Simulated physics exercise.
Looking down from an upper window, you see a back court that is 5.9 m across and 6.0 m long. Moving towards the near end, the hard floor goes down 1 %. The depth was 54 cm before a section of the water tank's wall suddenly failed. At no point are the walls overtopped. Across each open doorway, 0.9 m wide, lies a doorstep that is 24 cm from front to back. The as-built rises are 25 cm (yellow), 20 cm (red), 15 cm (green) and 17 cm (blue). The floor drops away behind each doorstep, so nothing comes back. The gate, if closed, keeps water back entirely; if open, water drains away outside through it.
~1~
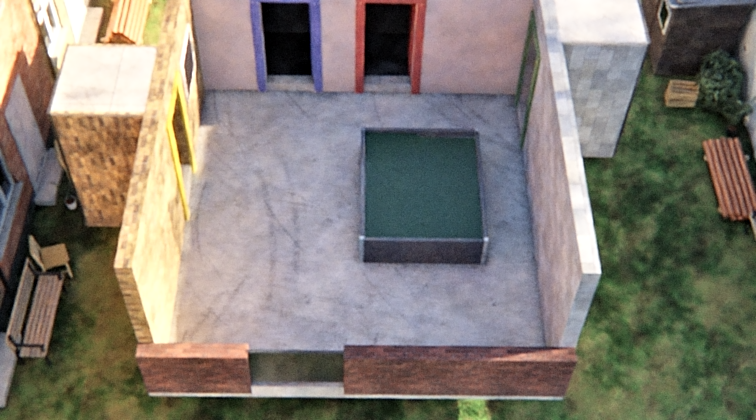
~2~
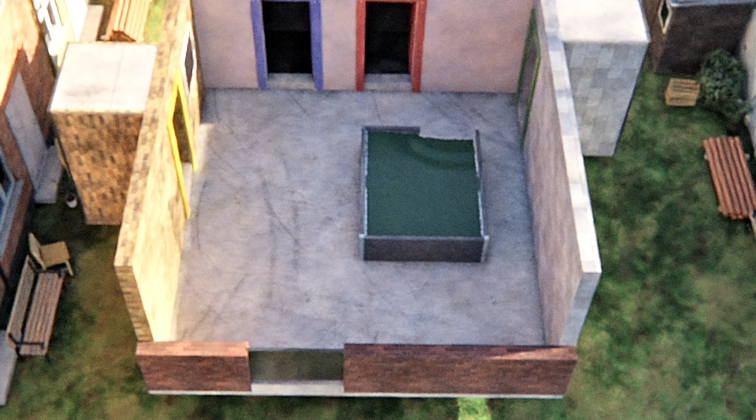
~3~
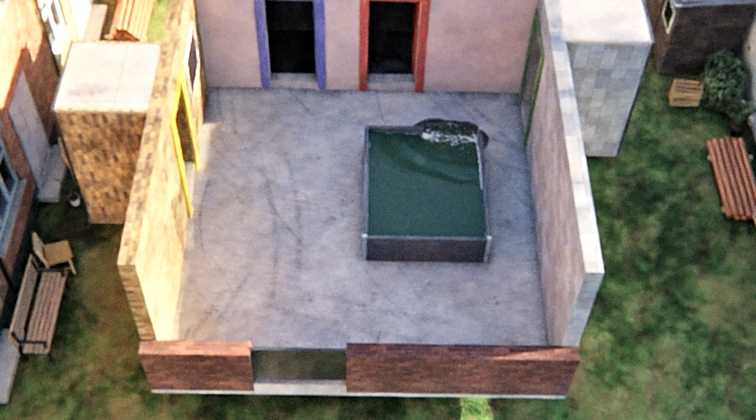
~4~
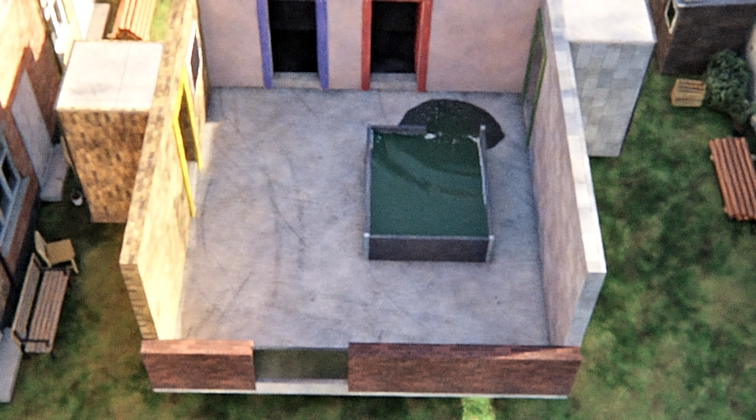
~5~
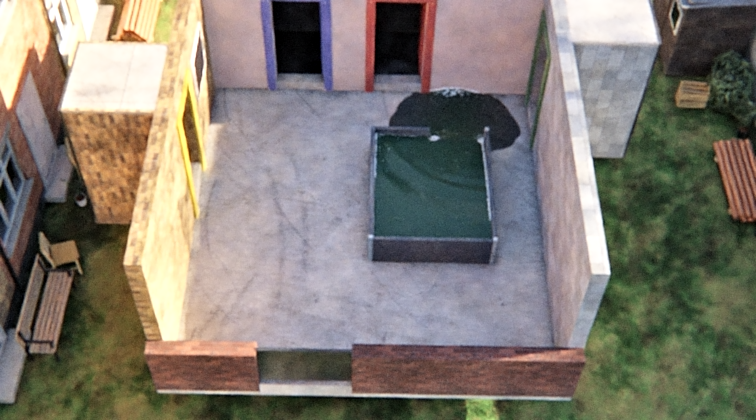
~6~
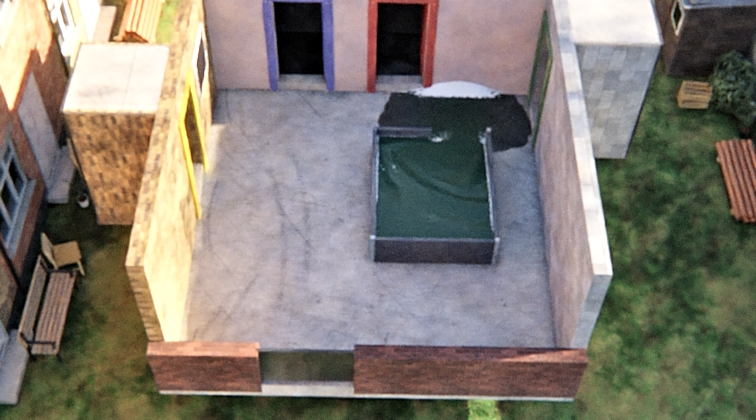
Dark water pours from the tank's far side and spreads back towards the red door.
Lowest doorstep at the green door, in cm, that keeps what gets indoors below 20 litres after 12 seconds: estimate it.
My estimate is 25 cm.
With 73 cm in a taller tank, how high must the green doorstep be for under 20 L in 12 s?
36 cm.
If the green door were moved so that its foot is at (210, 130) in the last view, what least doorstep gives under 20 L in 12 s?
About 10.0 cm.
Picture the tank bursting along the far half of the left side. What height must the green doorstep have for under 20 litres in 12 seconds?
I'd say close to 6.0 cm.
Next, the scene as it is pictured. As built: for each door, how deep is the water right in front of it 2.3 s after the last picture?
In cm: Yellow 0, red 16, green 24, blue 4.
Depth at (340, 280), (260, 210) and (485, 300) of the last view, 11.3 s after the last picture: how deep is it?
Roughly 8, 4 and 2 centimetres.
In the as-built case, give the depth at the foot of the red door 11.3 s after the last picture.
Roughly 4.5 cm deep.
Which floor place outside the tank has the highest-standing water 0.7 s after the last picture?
Near (522, 96).
Then, 0.7 s after the last picture water covers 10 % of the floor, deepest (48 cm) near (522, 96); 13 cm at the green door, 0 litres in over its 15 cm doorstep.
Then, 2.3 s after the last picture water covers 40 % of the floor, deepest (30 cm) near (522, 96); 24 cm at the green door, 68 litres in over its 15 cm doorstep.
Then, 11.3 s after the last picture water covers 95 % of the floor, deepest (12 cm) near (175, 369); 7 cm at the green door, 132 litres in over its 15 cm doorstep.
At the green door as built, the water peaked near 25 cm, 1.9 s after the last picture.
Run again over the same 12 s with other heights there, 40 litres in over 21.5 cm, 6 litres over 29 cm. The limit of 20 litres is kept from about 25 cm up.
